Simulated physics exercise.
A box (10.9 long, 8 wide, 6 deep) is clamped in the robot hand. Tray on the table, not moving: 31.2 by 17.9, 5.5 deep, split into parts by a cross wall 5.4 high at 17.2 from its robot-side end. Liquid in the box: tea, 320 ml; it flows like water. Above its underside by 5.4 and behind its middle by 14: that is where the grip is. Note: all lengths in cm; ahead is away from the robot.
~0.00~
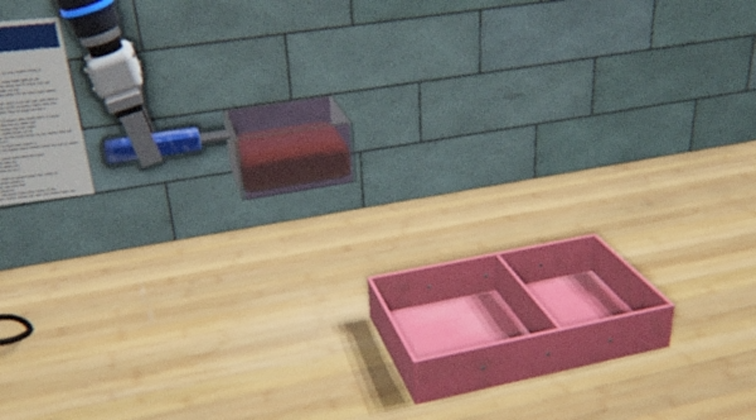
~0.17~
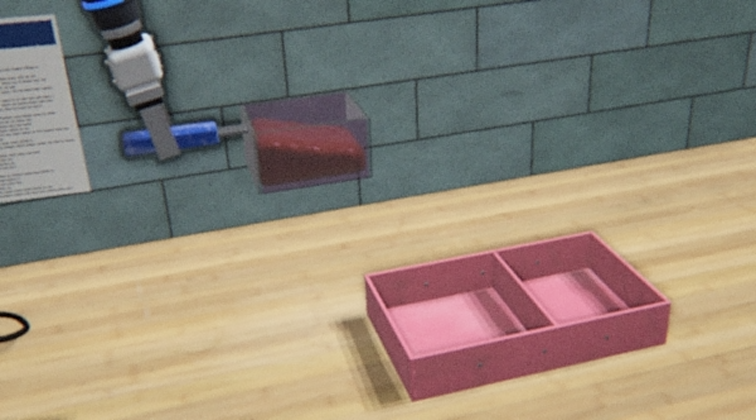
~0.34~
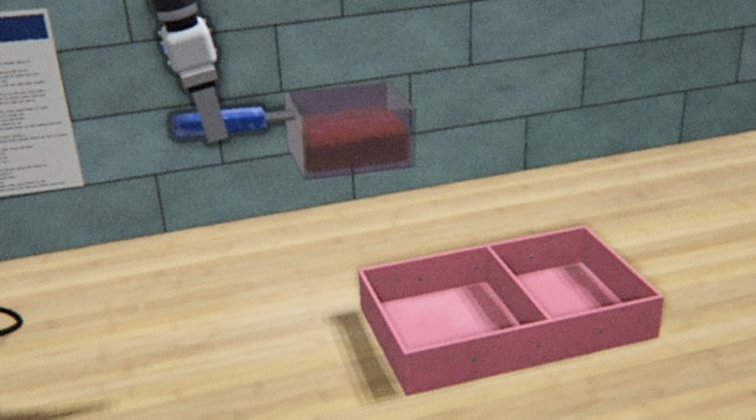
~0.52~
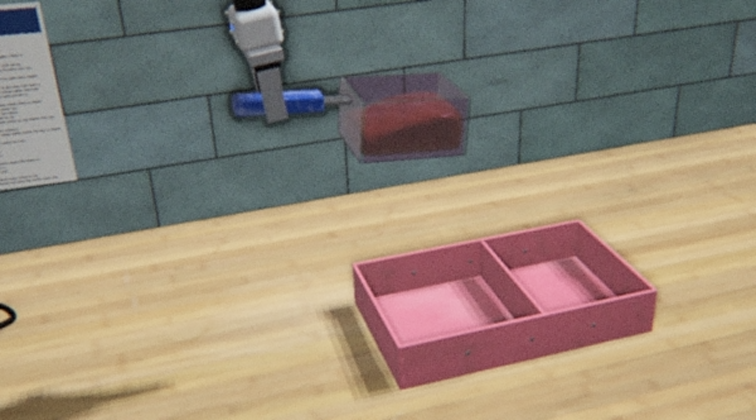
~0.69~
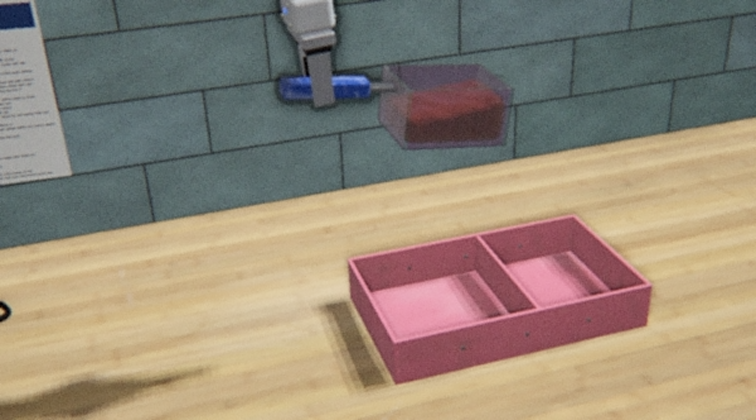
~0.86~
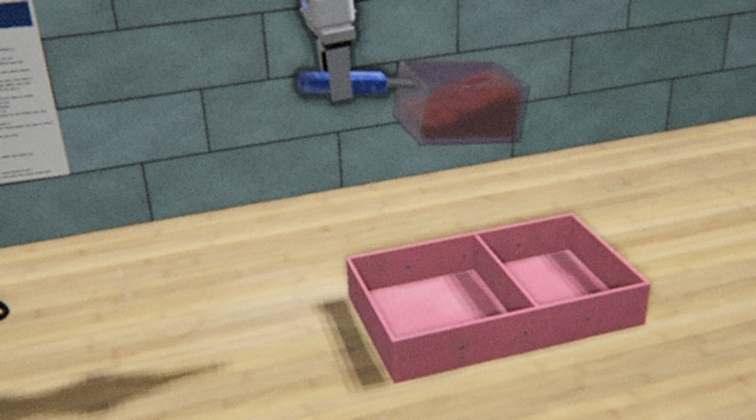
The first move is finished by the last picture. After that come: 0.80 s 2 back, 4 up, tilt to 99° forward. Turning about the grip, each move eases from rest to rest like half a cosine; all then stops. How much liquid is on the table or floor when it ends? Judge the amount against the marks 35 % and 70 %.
It is between 35 and 70 %.
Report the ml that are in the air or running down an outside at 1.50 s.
Outside the vessels: Near 40 ml.
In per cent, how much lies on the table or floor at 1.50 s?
My guess is close to 0 per cent.
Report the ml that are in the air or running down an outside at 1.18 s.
5 ml.
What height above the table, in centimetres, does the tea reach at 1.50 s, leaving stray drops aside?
About 19 cm.
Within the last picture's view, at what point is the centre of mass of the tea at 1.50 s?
Around (390, 271).
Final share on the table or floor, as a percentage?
Result: Near 45 percent.
After 1.18 s, tilted 39° forward, liquid up to 25 above the table; 315 ml in the box, 5 ml in the air or running down outside.
After 1.50 s, tilted 90° forward, liquid up to 32 above the table; 180 ml in the robot-side part, 105 ml in the box, 40 ml in the air or running down outside.
After 1.86 s, tilted 99° forward, liquid up to 36 above the table; 175 ml in the robot-side part, 90 ml on the table or floor, 25 ml in the box, 5 ml in the far-side part, 35 ml in the air or running down outside.
After 2.66 s, tilted 99° forward, liquid up to 18 above the table; 175 ml in the robot-side part, 145 ml on the table or floor, 5 ml in the far-side part.
In the end, 175 ml in the robot-side part, 145 ml on the table or floor, 5 ml in the far-side part. That is 45 % on the table or floor.
